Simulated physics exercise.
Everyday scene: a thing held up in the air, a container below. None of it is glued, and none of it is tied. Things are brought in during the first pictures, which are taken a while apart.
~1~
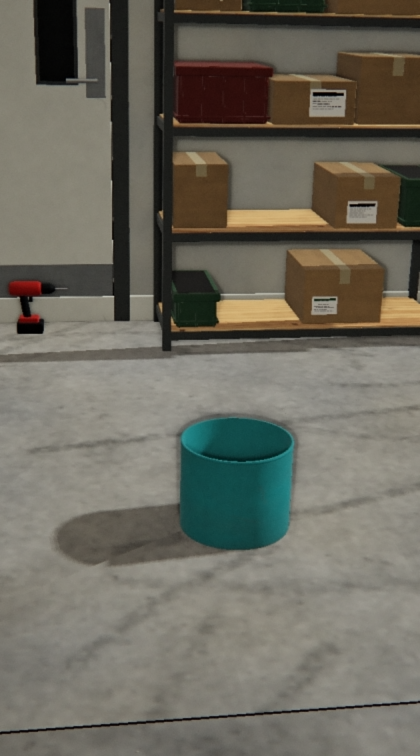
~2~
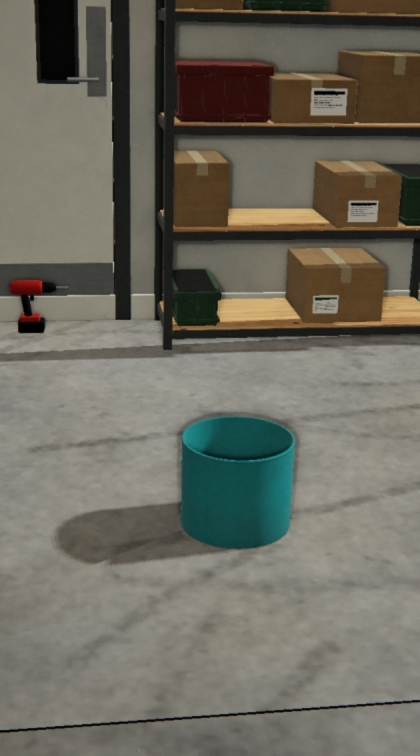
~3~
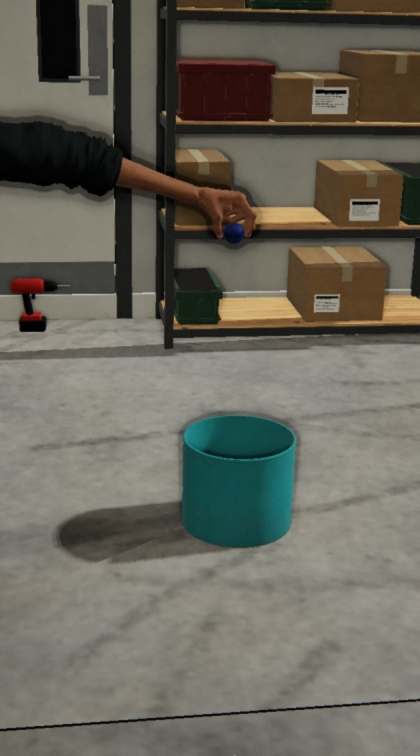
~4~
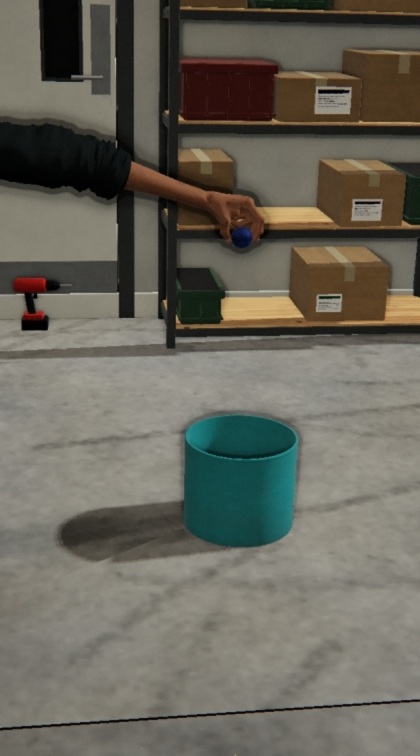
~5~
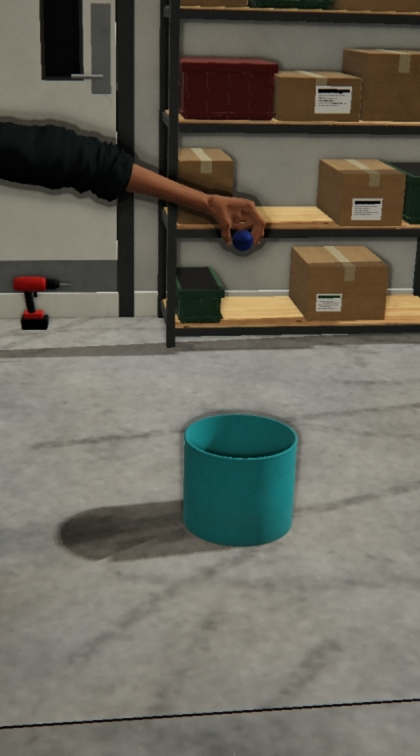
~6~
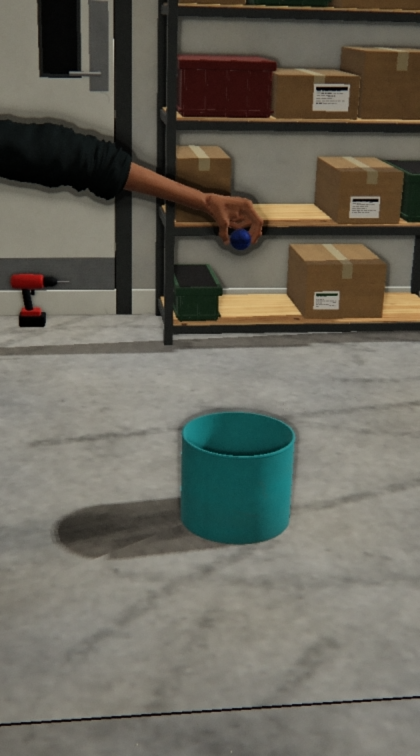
A hand reaching in from the left with a small blue ball, then holding it nearly still above a teal bucket.
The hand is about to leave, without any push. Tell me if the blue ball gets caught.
It makes it in.
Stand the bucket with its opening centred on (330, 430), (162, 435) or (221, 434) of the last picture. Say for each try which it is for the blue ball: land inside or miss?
In that order, it lands outside; lands outside; drops into the container.
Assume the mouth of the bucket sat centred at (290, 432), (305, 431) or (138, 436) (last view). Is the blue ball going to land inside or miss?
Trial 1: It finishes off target. Trial 2: It finishes off target. Trial 3: It finishes off target.
Then, 0.22 s after the last picture, blue ball falling near (238, 303).
Then, 0.36 s after the last picture, blue ball falling near (233, 430).
Then, 0.50 s after the last picture, blue ball down below near (231, 489).
At rest, the blue ball is caught, near (230, 506).
